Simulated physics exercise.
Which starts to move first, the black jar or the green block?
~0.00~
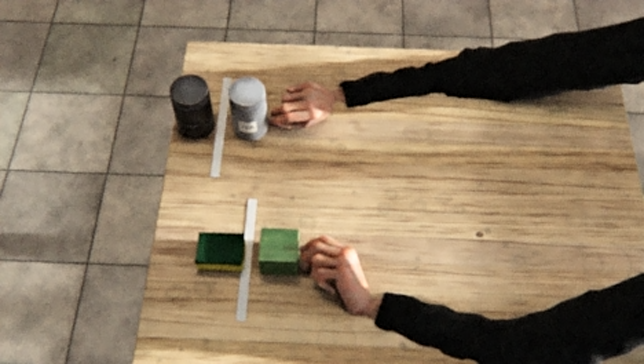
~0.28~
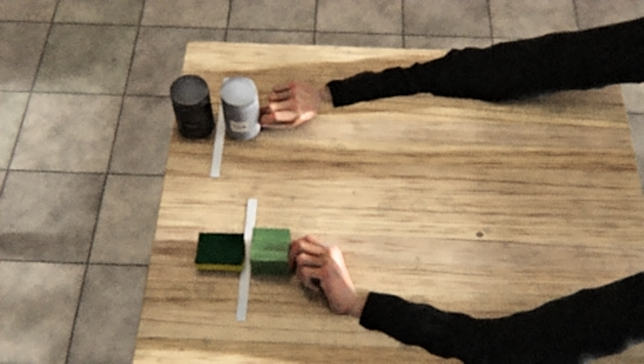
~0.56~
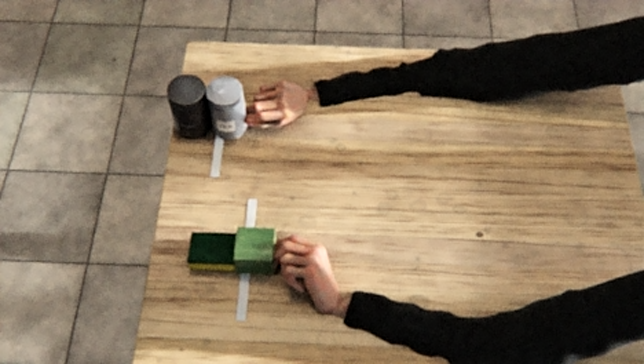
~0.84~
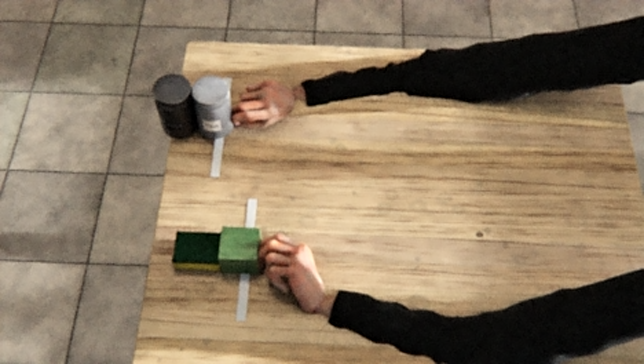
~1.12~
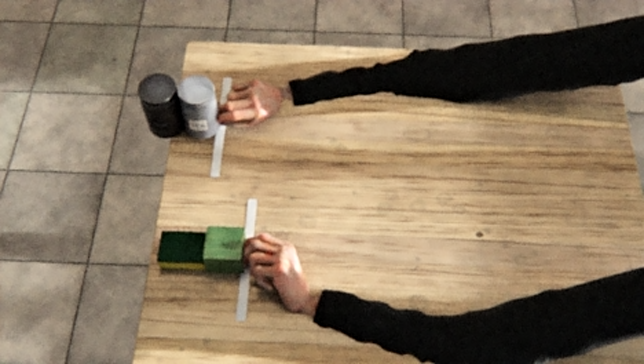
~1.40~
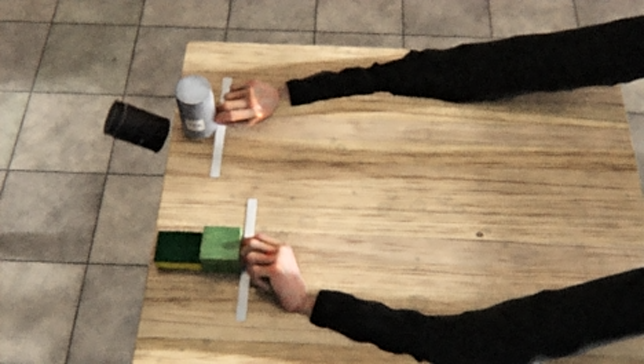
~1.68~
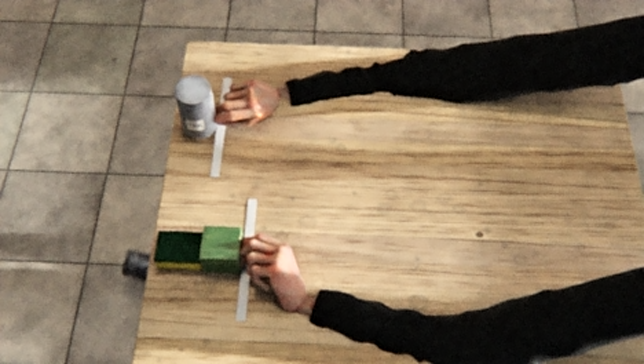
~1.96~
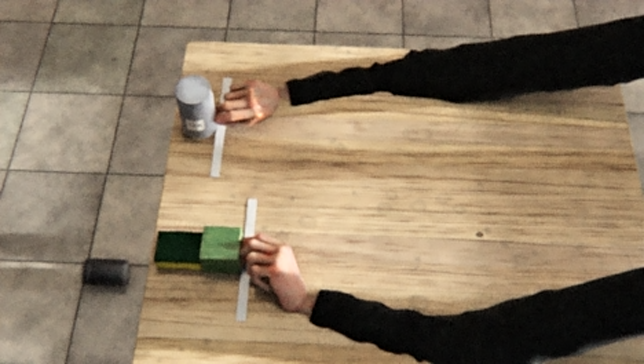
The green block starts to move first, sliding left while the black jar is still standing in its place.
We see two hands on a wooden table push a grey jar and a green block left, shoving a black jar and a yellow and green sponge toward the edge; the black jar tips off and lies on the floor, while the sponge stays on the table.
